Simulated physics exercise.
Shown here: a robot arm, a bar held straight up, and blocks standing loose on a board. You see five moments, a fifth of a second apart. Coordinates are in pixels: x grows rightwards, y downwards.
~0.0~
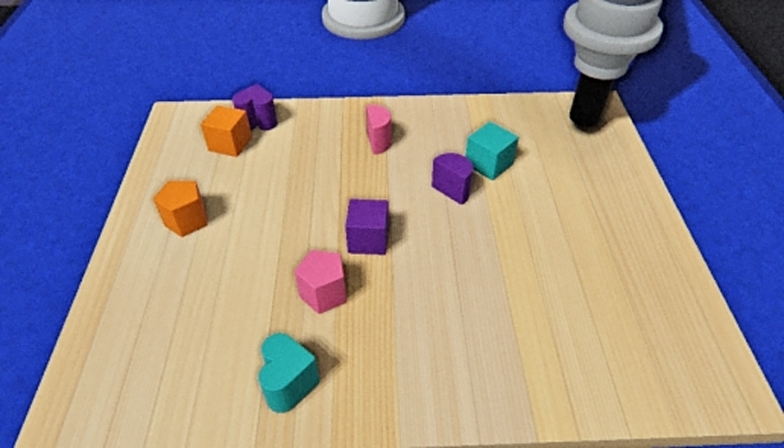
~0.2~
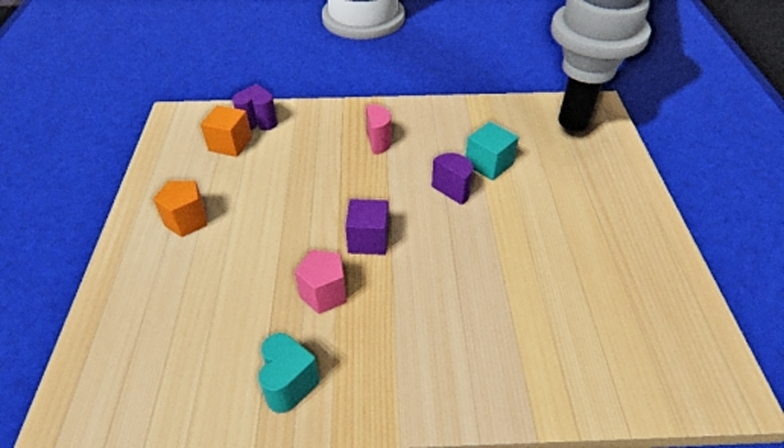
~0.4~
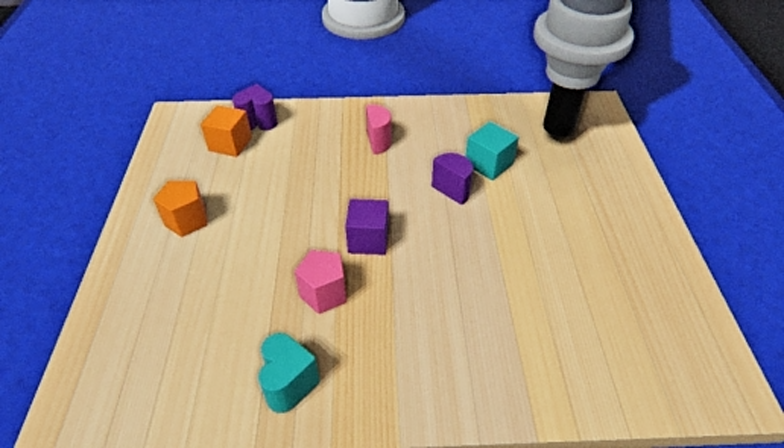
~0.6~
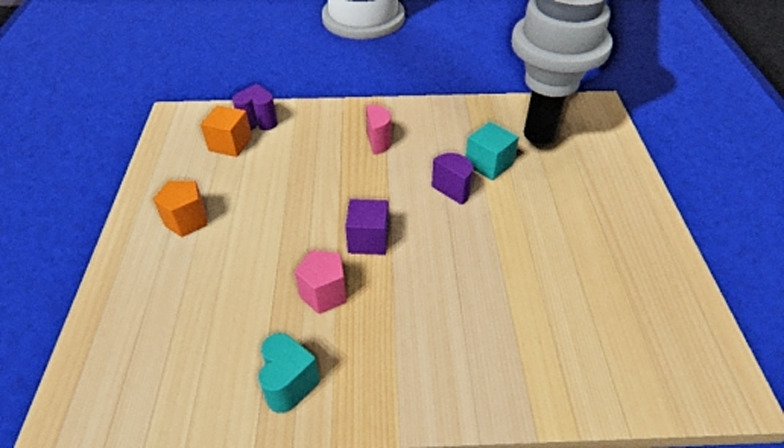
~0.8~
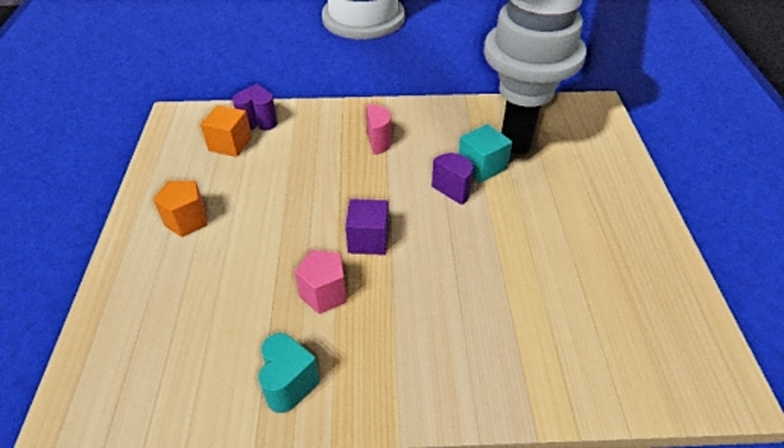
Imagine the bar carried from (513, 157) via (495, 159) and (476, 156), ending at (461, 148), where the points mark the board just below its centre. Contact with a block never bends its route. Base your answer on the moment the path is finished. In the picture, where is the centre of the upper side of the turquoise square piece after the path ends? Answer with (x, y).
Expect it around (453, 145).
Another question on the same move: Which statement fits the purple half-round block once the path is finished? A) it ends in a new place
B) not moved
The one that fits is A, it ends in a new place.
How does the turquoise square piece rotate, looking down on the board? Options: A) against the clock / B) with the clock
The answer is A.
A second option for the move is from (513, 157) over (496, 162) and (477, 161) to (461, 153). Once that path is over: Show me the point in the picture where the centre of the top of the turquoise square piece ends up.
When the path ends, it will be at (448, 147).
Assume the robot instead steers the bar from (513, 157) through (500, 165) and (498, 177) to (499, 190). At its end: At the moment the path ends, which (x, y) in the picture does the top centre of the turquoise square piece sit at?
The spot you're after is about (466, 149) in the image.
What follows on the original path. Halfway along, bar (486, 146); purple half-round block (449, 167); turquoise square piece (460, 145), turned 15° anticlockwise.
At the end, bar (462, 136); purple half-round block (447, 168); turquoise square piece (453, 145), turned 30° anticlockwise.
